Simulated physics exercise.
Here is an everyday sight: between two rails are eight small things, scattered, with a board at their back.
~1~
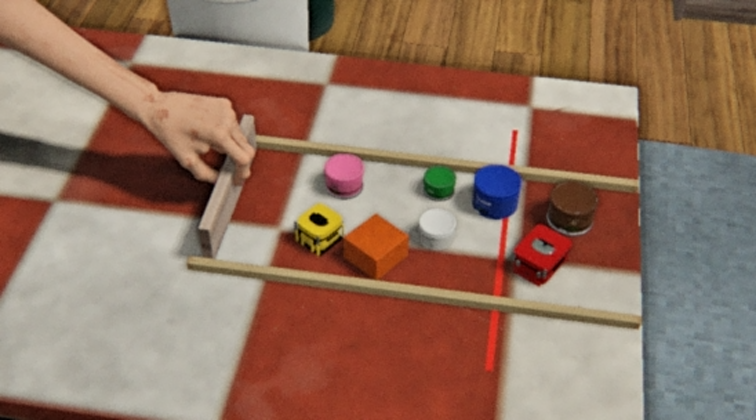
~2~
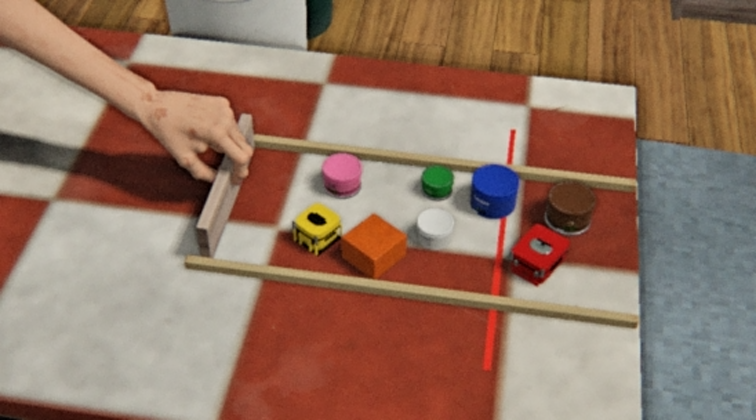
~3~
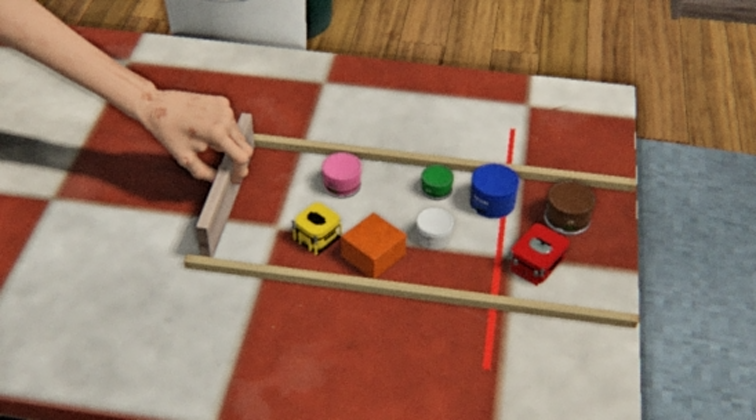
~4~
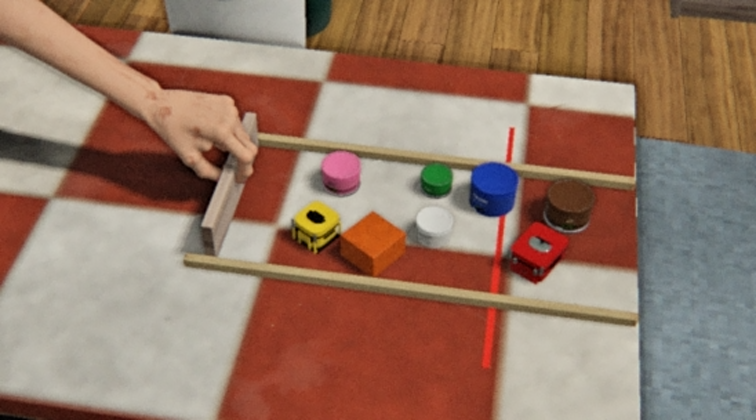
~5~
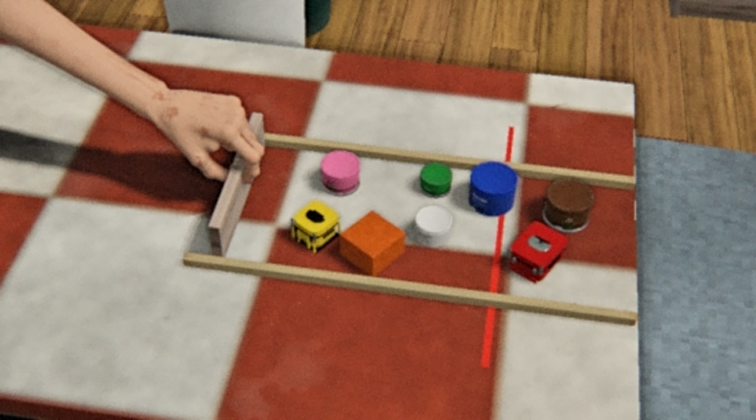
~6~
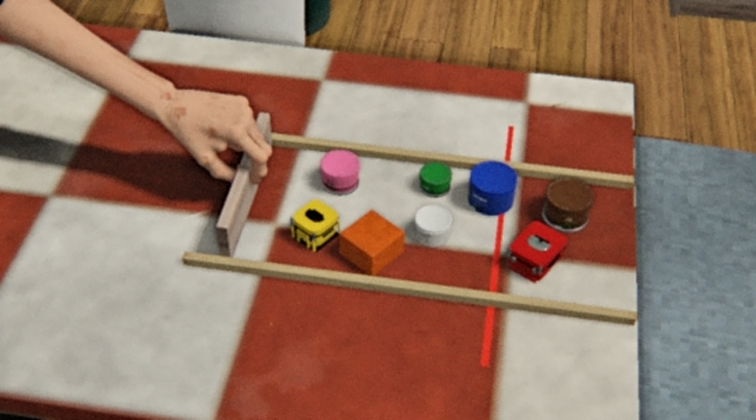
On a table with a red and white checked top beside a wooden floor, seen from above at an angle, two pale rails run left to right. Between them sit pink, green, blue, brown and white round containers, a yellow case, an orange block and a red case, with a red line crossing near the blue one. A hand at left slides an upright board slightly rightward, while the objects barely move.
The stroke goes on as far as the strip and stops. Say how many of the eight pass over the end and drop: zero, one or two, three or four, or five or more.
The push is going to clear not one off the end.
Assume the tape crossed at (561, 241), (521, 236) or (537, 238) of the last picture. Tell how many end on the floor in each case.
The counts: 1, 0 and 1.
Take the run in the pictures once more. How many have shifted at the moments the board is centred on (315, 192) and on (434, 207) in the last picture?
Note: First position 2; second position 6.
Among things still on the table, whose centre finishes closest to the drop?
The brown pot is foremost.
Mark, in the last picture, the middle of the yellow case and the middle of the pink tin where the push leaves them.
The yellow case finishes at (516, 234); the pink tin finishes at (522, 203).
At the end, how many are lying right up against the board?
4 in contact.
Soon after, none off yet; brown pot at rest near (568, 205); red case at rest near (537, 252); blue tub at rest near (492, 188).
After that, none off yet; brown pot at rest near (568, 205); red case at rest near (537, 252); blue tub at rest near (499, 190).
In the end, the number that fall off is zero.
